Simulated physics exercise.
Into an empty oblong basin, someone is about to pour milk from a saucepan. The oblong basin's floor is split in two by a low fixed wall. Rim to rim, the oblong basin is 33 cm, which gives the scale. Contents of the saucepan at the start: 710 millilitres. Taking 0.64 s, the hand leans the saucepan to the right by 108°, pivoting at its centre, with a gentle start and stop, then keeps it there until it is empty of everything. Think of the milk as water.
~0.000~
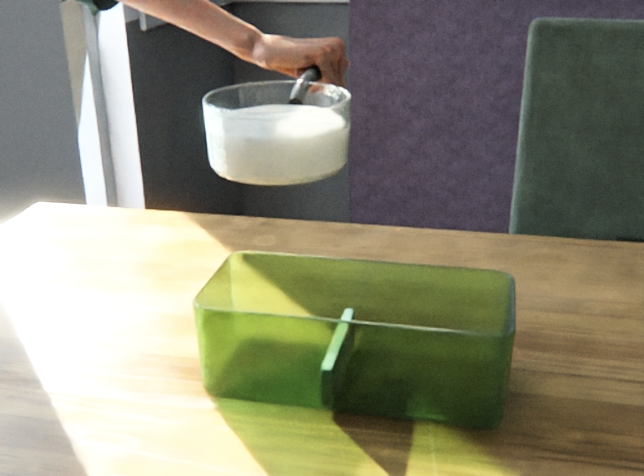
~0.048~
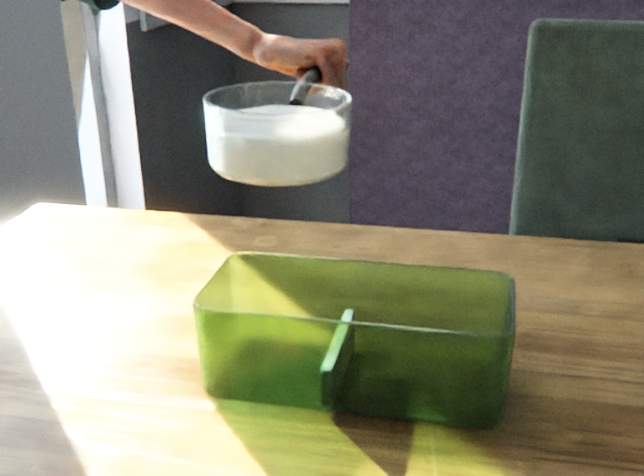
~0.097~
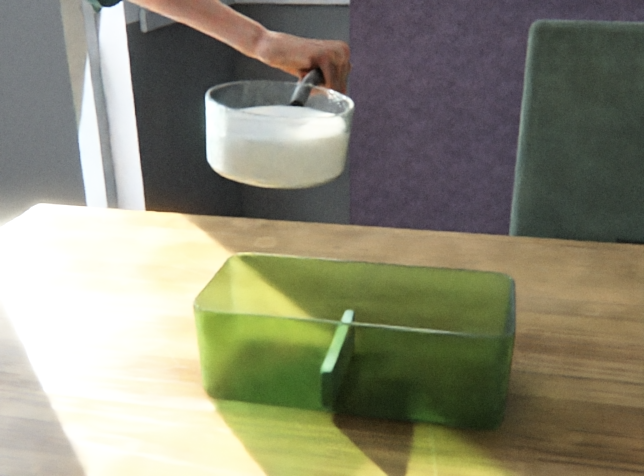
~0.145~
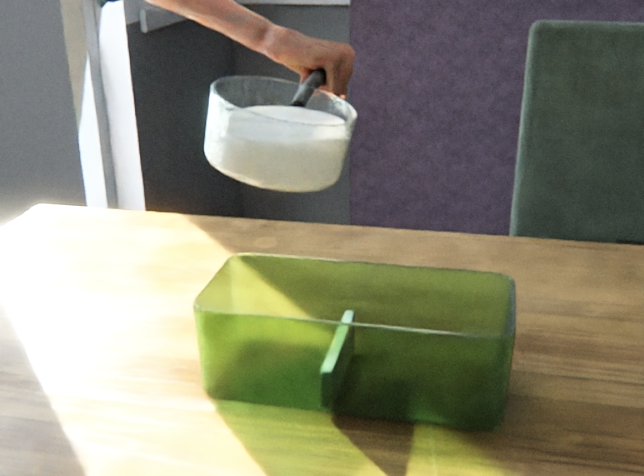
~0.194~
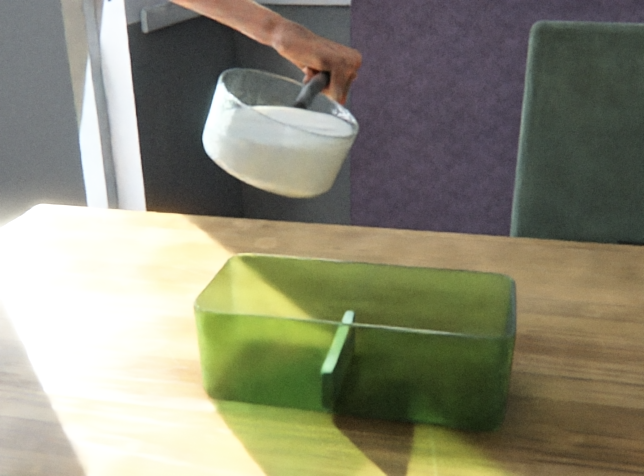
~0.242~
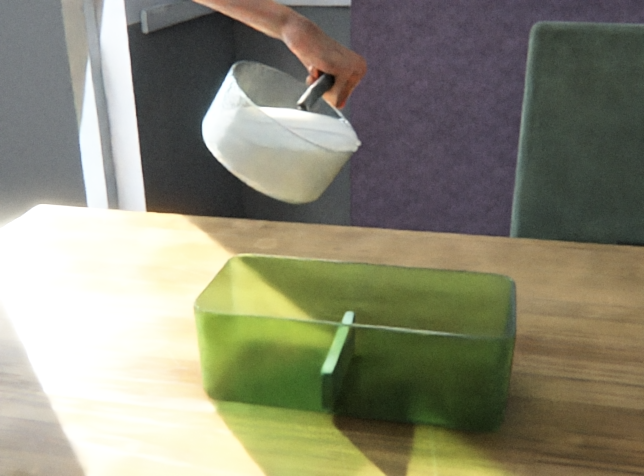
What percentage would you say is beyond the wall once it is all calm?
I would put it at about 91 per cent.
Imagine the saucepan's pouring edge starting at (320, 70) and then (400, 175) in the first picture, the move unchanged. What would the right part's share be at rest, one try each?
Result: 80 per cent, then 95 per cent.
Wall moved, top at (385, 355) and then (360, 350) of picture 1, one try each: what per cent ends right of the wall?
I'd put it at about 45 per cent for the first and about 75 per cent for the second.
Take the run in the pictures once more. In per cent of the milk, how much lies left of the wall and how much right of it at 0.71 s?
5 on the left and 80 on the right, roughly.
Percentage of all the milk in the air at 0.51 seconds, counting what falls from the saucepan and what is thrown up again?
Some 54 per cent, I reckon.
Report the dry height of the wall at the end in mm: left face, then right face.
Near 46 mm for the left and near 22 mm for the right.
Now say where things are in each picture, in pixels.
It leans 0°; its right rim is at (348, 101); the milk meets the walls at (215, 117) and (347, 123); the oblong basin's rim runs from (212, 278) to (514, 304); the wall's top is at (339, 338), in the first frame.
It leans 2°; its right rim is at (349, 104); the milk meets the walls at (215, 118) and (347, 124), in the second frame.
It leans 6°; its right rim is at (352, 111); the milk meets the walls at (216, 117) and (348, 126), in the third frame.
It leans 13°; its right rim is at (354, 121); the milk meets the walls at (216, 117) and (350, 129), in the fourth frame.
It leans 23°; its right rim is at (356, 134); the milk meets the walls at (215, 117) and (354, 131), in the fifth frame.
It leans 34°; its right rim is at (355, 149); the milk meets the walls at (214, 113) and (355, 139); 1 per cent is over the edge, in the sixth frame.
Then, 0.51 s in, the tilt is 98° and 24 per cent is still to pour, 0 is left of the wall and 21 right of it.
Then, 0.71 s in, the tilt is 108° and 5 per cent is still to pour, 5 is left of the wall and 80 right of it.
Then, 0.92 s in, the tilt is 108° and 0 per cent is still to pour, 7 is left of the wall and 90 right of it.
Then, 1.14 s in, the tilt is 108° and 0 per cent is still to pour, 7 is left of the wall and 91 right of it.
Finally, 7 per cent lies left of the wall, 91 right of it and 2 outside.
